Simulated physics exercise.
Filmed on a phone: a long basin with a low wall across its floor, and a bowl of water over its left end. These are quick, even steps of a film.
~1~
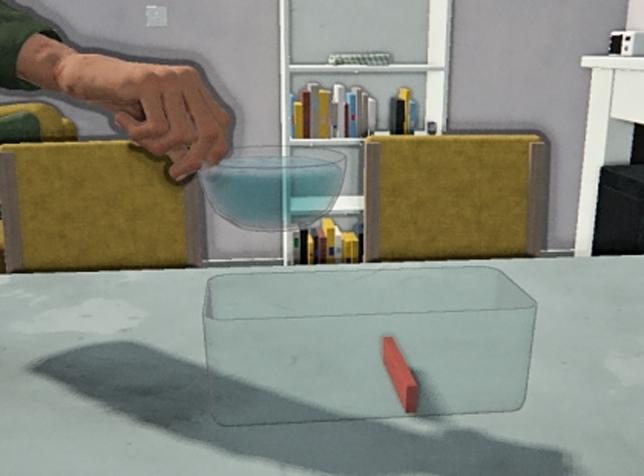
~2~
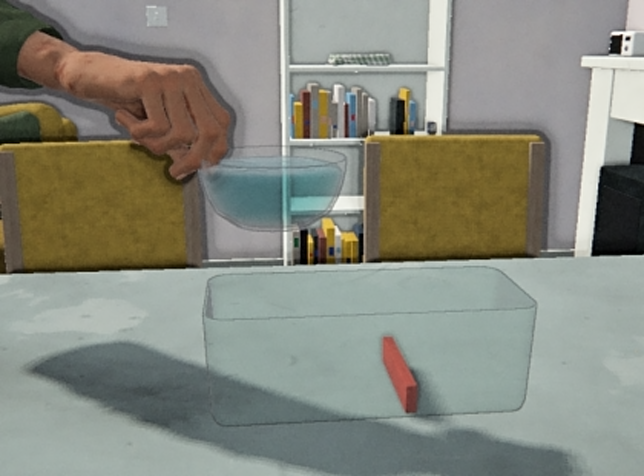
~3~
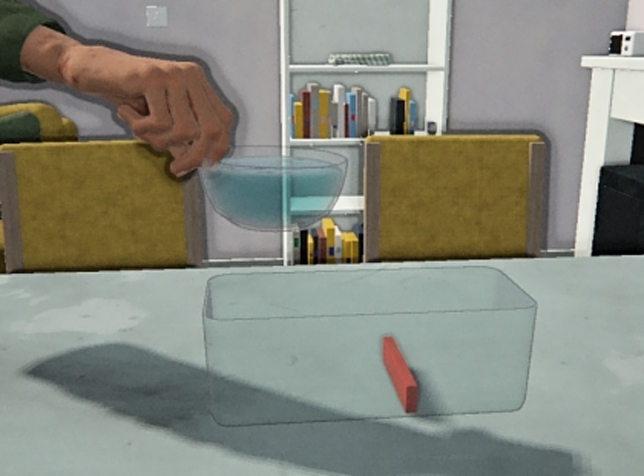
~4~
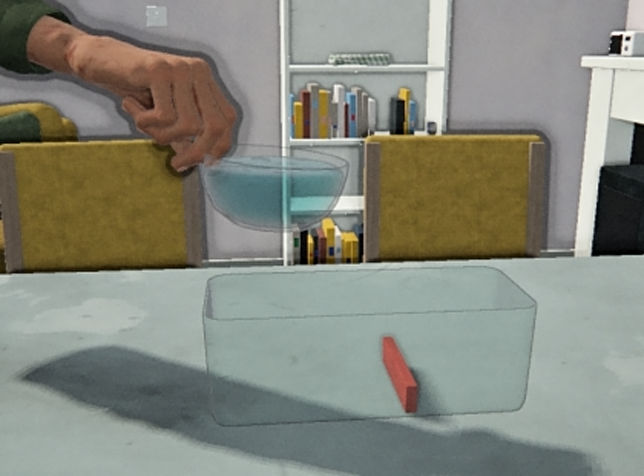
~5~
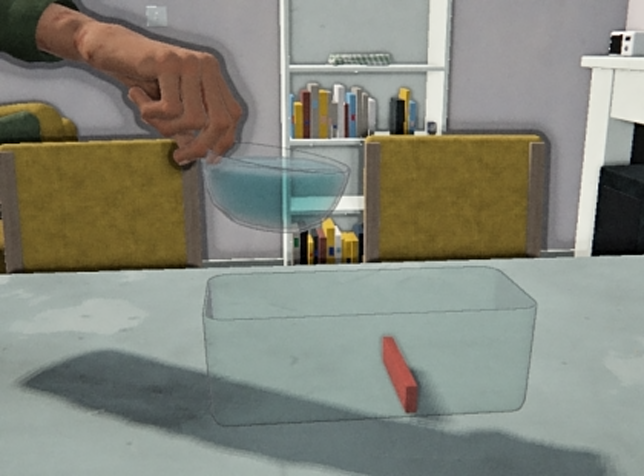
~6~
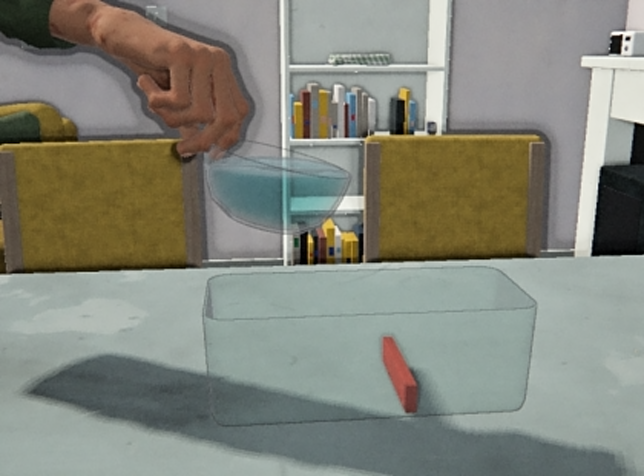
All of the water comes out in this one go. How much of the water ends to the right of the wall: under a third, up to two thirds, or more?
The share right of the wall is from a third to two thirds.
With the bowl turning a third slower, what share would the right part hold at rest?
About 50 per cent.
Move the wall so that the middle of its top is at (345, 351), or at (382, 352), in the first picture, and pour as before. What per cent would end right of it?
The first gives 85 %, the second 60 %.
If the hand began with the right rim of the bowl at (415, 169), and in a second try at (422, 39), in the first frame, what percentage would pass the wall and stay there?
Roughly 65 per cent, and 55 per cent.
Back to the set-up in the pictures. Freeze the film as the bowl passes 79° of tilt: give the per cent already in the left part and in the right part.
Left about 10, right about 20.
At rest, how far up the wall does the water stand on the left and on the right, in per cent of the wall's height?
Near 50 on the left, 60 on the right.
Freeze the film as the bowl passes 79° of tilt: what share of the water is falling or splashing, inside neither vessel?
Close to 35 per cent.
A moment on, the bowl is tipped on its side and 31 per cent is still to pour, 12 is left of the wall and 21 right of it.
Next, the bowl is tipped right over and 1 per cent is still to pour, 53 is left of the wall and 43 right of it.
Then the bowl is tipped right over and 0 per cent is still to pour, 55 is left of the wall and 44 right of it.
Later the bowl is tipped right over and 0 per cent is still to pour, 55 is left of the wall and 44 right of it.
Finally, 55 per cent lies left of the wall, 44 right of it and 2 outside.
